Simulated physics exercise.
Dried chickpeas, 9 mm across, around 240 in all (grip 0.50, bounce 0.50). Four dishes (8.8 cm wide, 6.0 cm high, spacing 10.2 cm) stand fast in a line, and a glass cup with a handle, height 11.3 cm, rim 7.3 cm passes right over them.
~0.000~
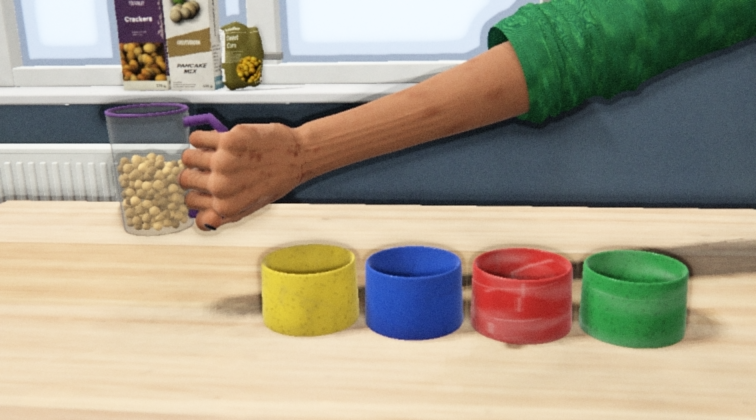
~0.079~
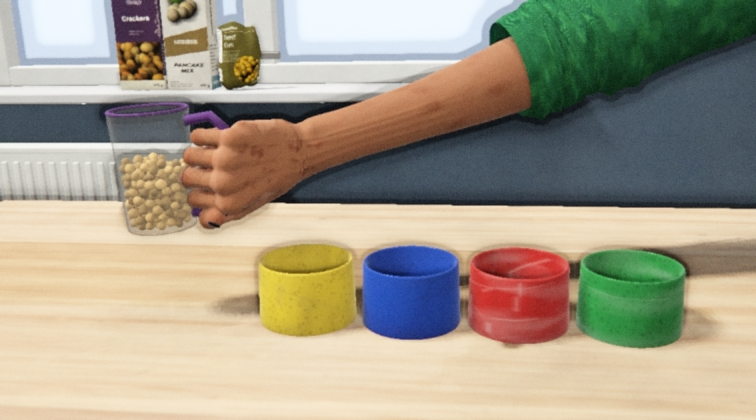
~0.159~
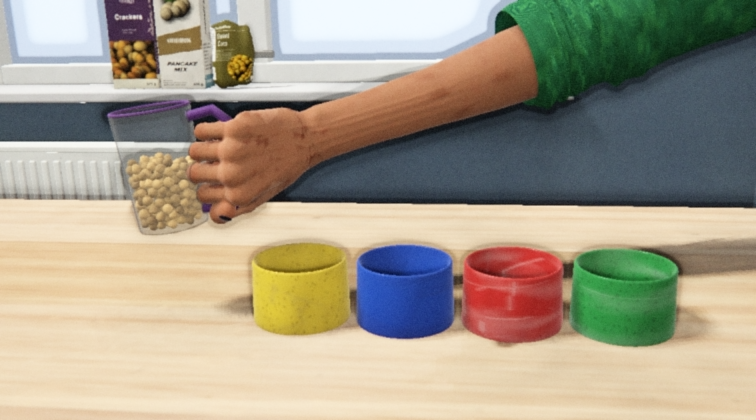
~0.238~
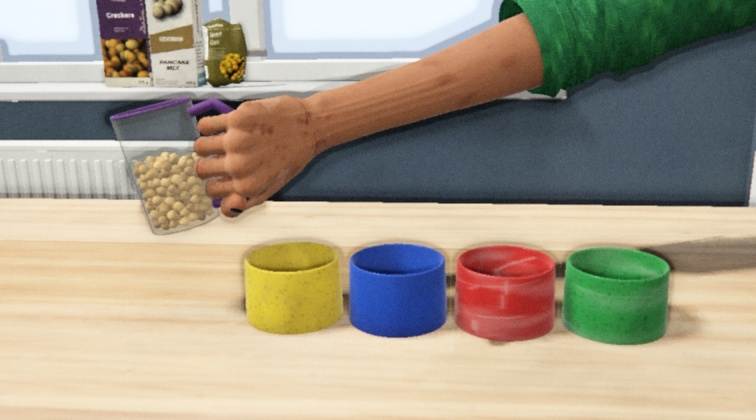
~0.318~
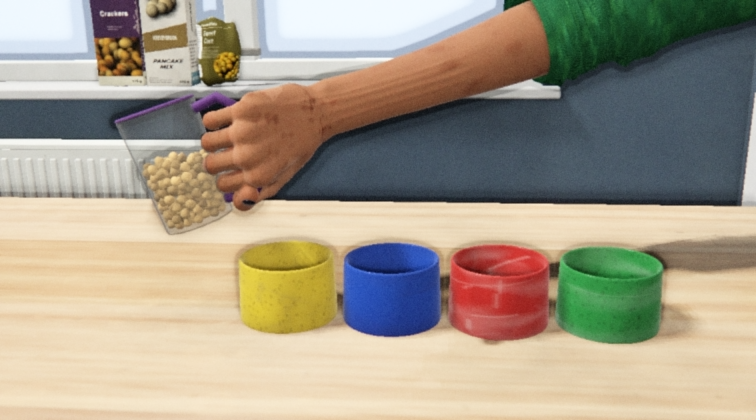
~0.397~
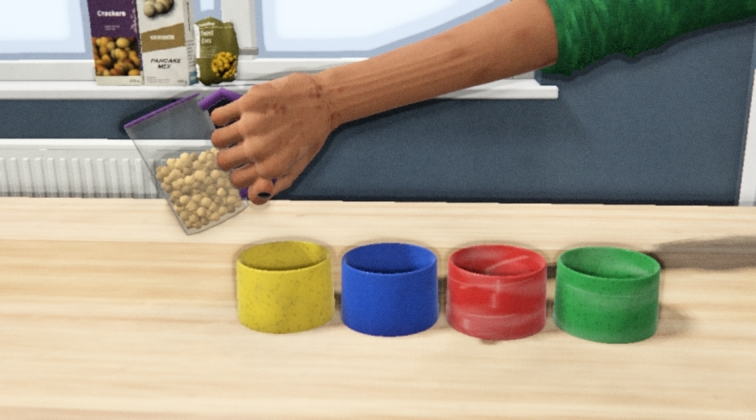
Clear cup of chickpeas held by a hand in a green sleeve, tilting and shifting slightly right behind four coloured dishes.
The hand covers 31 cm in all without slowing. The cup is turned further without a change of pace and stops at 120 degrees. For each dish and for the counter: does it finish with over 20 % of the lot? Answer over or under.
Red: Under, blue: Over, green: Under, yellow: Under, counter: Under.
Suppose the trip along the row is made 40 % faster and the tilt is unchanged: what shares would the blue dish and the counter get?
Blue 100, counter 0.
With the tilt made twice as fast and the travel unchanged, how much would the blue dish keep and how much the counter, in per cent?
In that case blue 0, counter 10.
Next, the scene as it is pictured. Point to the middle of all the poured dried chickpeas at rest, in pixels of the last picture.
At about (384, 292).
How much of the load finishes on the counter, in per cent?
Roughly 0 per cent.
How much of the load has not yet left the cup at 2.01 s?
About 40 per cent.
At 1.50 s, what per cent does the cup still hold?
Roughly 100 per cent.
Then, at 1.06 s, tilt 69 degrees; cup holds 100 %.
After 1.50 s, tilt 99 degrees; cup holds 100 %.
After 2.01 s, tilt 120 degrees; cup holds 40 %, blue 60 %.
By 2.8 s all is still; red 0 %, blue 100 %, green 0 %, yellow 0 %, counter 0 %.
